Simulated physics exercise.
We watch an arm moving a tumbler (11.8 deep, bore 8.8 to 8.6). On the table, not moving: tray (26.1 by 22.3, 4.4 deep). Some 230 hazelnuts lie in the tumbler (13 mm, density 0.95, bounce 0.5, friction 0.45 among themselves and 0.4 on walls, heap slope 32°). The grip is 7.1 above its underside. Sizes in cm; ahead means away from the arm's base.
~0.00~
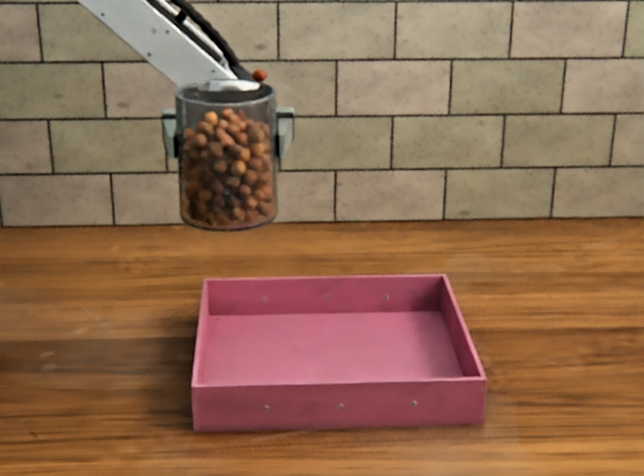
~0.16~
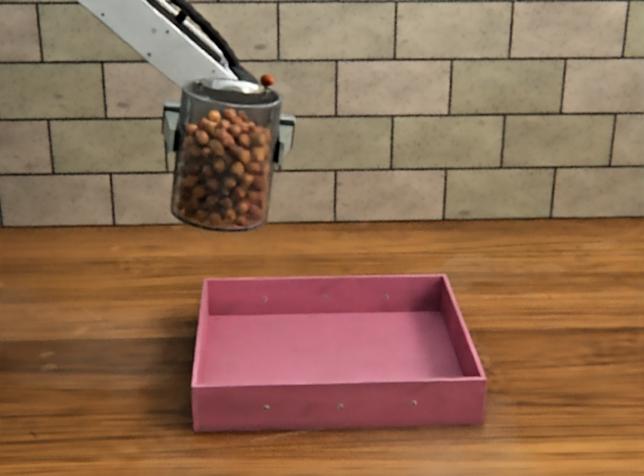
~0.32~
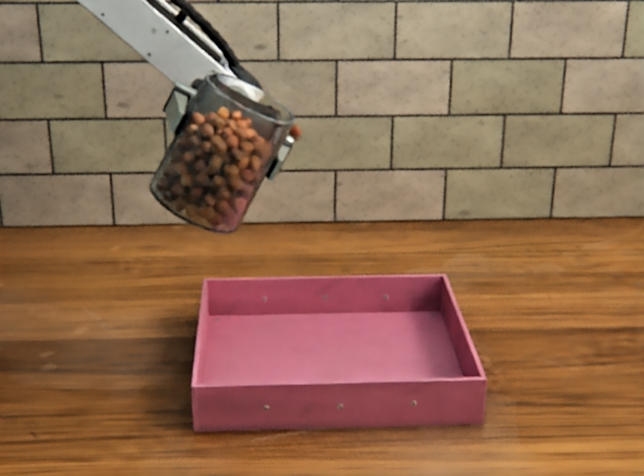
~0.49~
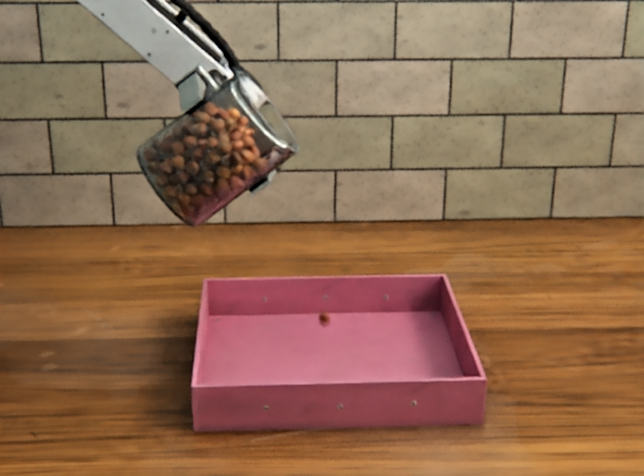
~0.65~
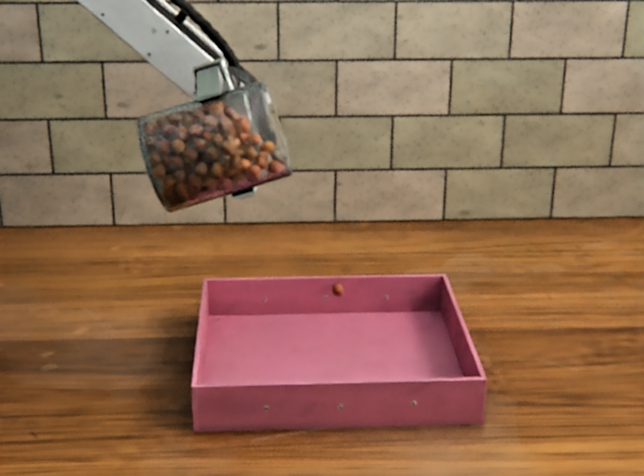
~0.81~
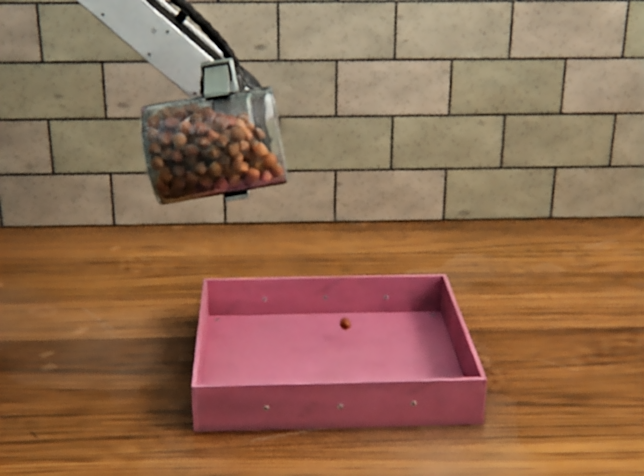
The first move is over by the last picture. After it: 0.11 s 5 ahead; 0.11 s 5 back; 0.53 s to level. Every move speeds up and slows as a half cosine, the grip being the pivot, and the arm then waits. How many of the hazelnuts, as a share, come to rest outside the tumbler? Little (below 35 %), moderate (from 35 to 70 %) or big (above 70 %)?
Share outside the tumbler: Moderate (from 35 to 70 %).
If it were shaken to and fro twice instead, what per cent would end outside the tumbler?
It would be near 65 per cent.
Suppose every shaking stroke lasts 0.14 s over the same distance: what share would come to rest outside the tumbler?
Then about 35 per cent.
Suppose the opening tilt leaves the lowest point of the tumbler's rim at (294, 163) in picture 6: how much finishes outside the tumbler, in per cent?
Some 25 per cent.
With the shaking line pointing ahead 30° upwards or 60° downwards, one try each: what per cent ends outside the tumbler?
Some 65 and 10 per cent.
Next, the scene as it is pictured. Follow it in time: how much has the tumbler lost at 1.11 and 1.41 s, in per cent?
About 45, 45.
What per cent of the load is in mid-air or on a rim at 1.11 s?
About 39 per cent.
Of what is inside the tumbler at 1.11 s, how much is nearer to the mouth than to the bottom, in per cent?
Roughly 50 per cent.
After 1.11 s, tilted 77° forward, highest piece 24 above the table; 129 in the tumbler, 12 in the tray, 91 in flight or on a rim.
After 1.41 s, tilted 15° forward, highest piece 26 above the table; 123 in the tumbler, 97 in the tray, 10 on the table or floor, 2 in flight or on a rim.
After 1.76 s, level, highest piece 25 above the table; 123 in the tumbler, 98 in the tray, 11 on the table or floor.
After 2.81 s, level, highest piece 25 above the table; 123 in the tumbler, 98 in the tray, 11 on the table or floor.
In the end, 123 in the tumbler, 98 in the tray, 11 on the table or floor. That is 47 % outside the tumbler.
